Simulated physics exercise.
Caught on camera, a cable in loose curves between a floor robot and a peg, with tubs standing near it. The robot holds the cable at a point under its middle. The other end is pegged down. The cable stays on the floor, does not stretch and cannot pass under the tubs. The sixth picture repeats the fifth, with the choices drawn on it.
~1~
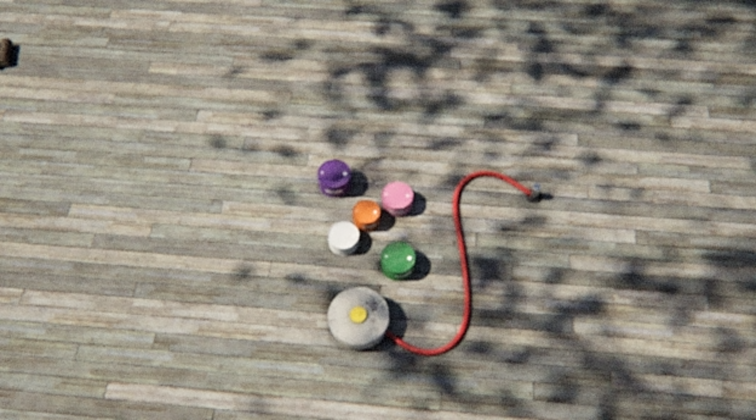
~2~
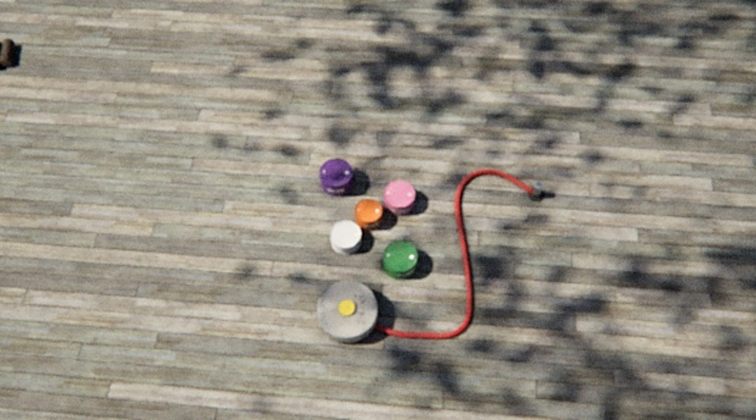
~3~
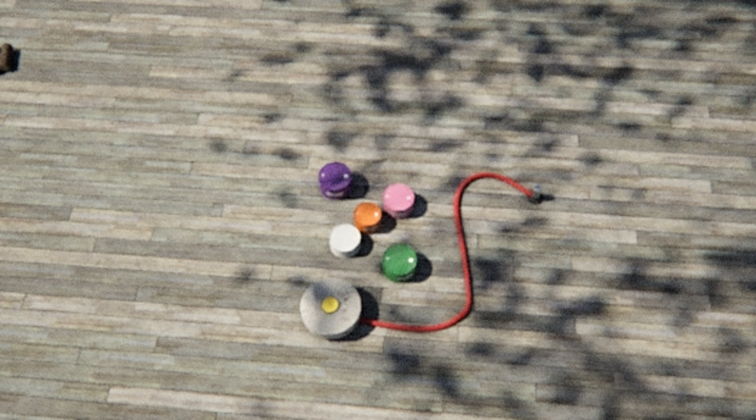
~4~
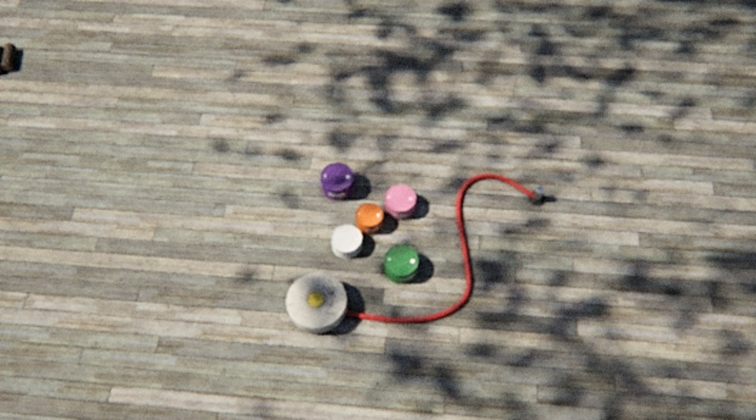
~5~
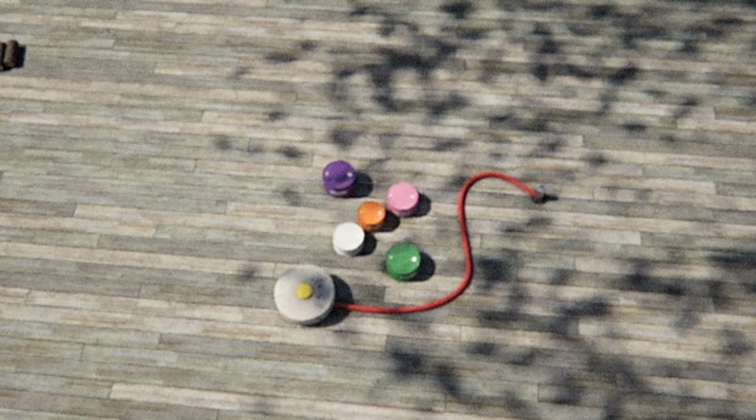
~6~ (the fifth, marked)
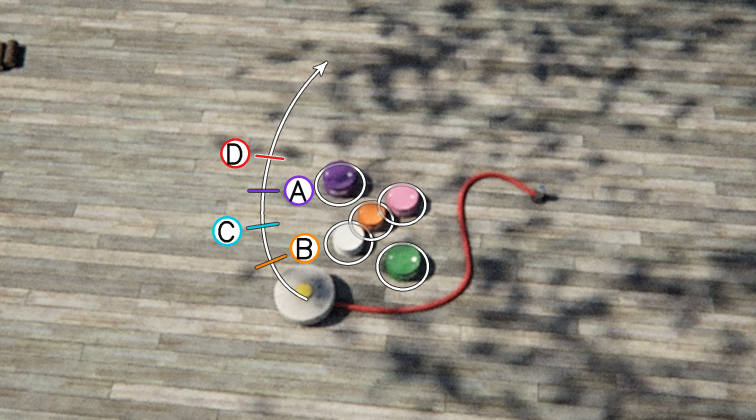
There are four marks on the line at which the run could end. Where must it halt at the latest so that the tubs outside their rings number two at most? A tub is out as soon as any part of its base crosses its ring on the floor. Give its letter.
No farther than D.
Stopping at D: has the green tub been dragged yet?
By then, yes.
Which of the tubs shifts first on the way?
The green one.
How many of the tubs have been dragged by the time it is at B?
The count is none.
On the marked copy, A at (264, 191); B at (271, 262); C at (263, 226); D at (270, 157); the route from (307, 299) via (267, 168) to (326, 63).
With D. Early on, robot (267, 251).
Further on, robot (261, 195).
At the end, robot (268, 152); white tub (351, 236); green tub (398, 242); one over the rings.
As for the rest, A is within the limit but short; B is within the limit but short; C is within the limit but short.
